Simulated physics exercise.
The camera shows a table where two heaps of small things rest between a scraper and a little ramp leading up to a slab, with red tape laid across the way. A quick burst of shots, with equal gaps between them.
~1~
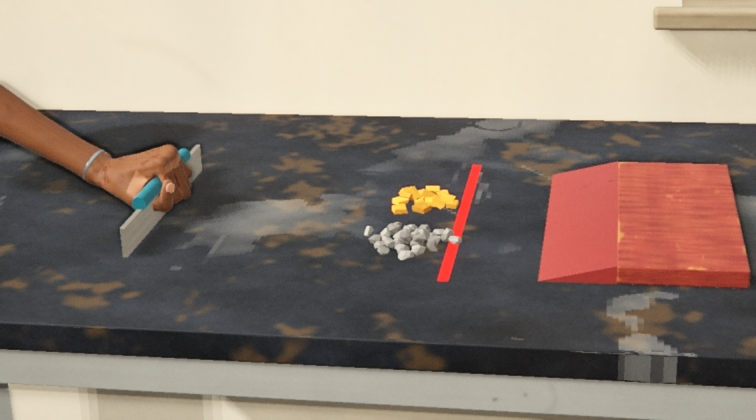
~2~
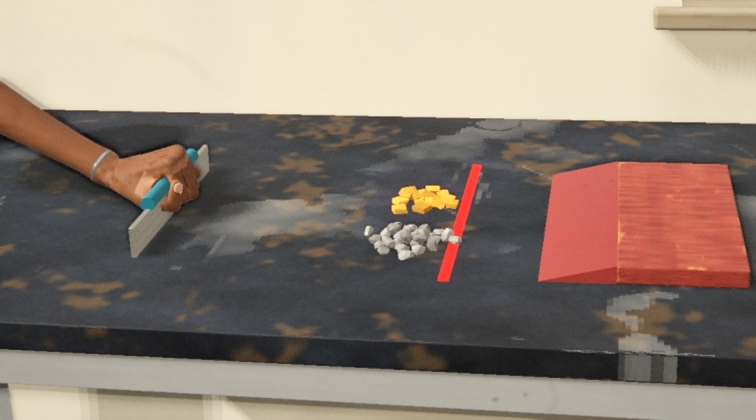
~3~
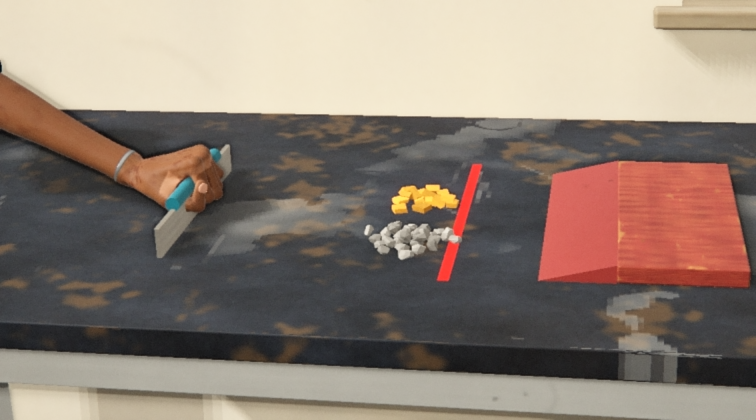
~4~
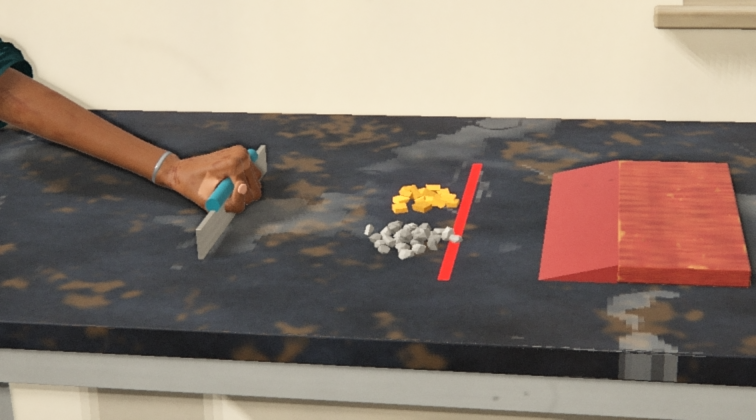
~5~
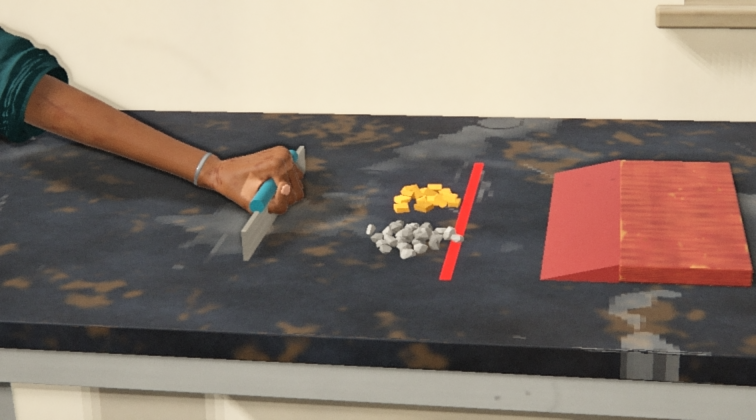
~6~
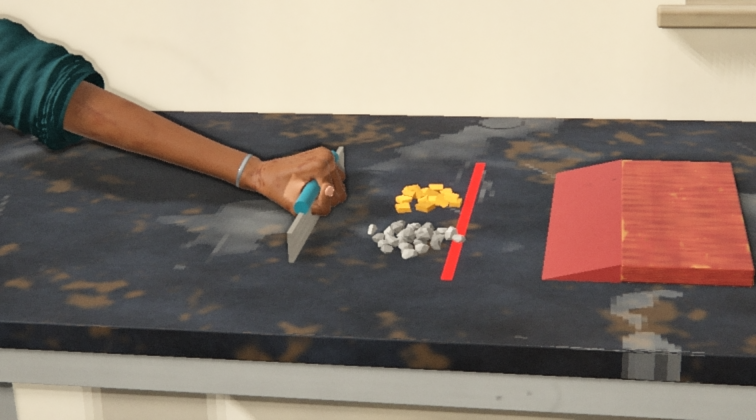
A hand slid a scraper with a teal handle rightward across a dark table, slowly at first and then faster, closing in on small yellow and gray piles that stayed put beside a red strip.
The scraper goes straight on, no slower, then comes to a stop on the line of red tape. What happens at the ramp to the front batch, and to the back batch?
At the ramp, the front batch stops short of the top, the back batch stops short of the top.
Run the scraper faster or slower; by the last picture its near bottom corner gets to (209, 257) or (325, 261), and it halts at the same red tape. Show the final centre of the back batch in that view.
Try 1: Near (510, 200). Try 2: Near (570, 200).
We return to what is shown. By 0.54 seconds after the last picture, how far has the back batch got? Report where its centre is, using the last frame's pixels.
About (552, 203).
Then, 0.12 s on from there, scraper still moving, near (403, 188); front batch the whole lot short of the ramp; back batch the whole lot short of the ramp.
Then, 0.26 s on from there, scraper stopped at the red tape; front batch the whole lot short of the ramp; back batch the whole lot short of the ramp.
Then, 0.54 s on from there, scraper stopped at the red tape; front batch near a third on the ramp, near two thirds short of the ramp; back batch near half on the ramp, near half short of the ramp.
In the end, scraper stopped at the red tape; front batch none at all past the top, near a third on the ramp, near two thirds short of the ramp; back batch none at all past the top, near half on the ramp, near half short of the ramp.
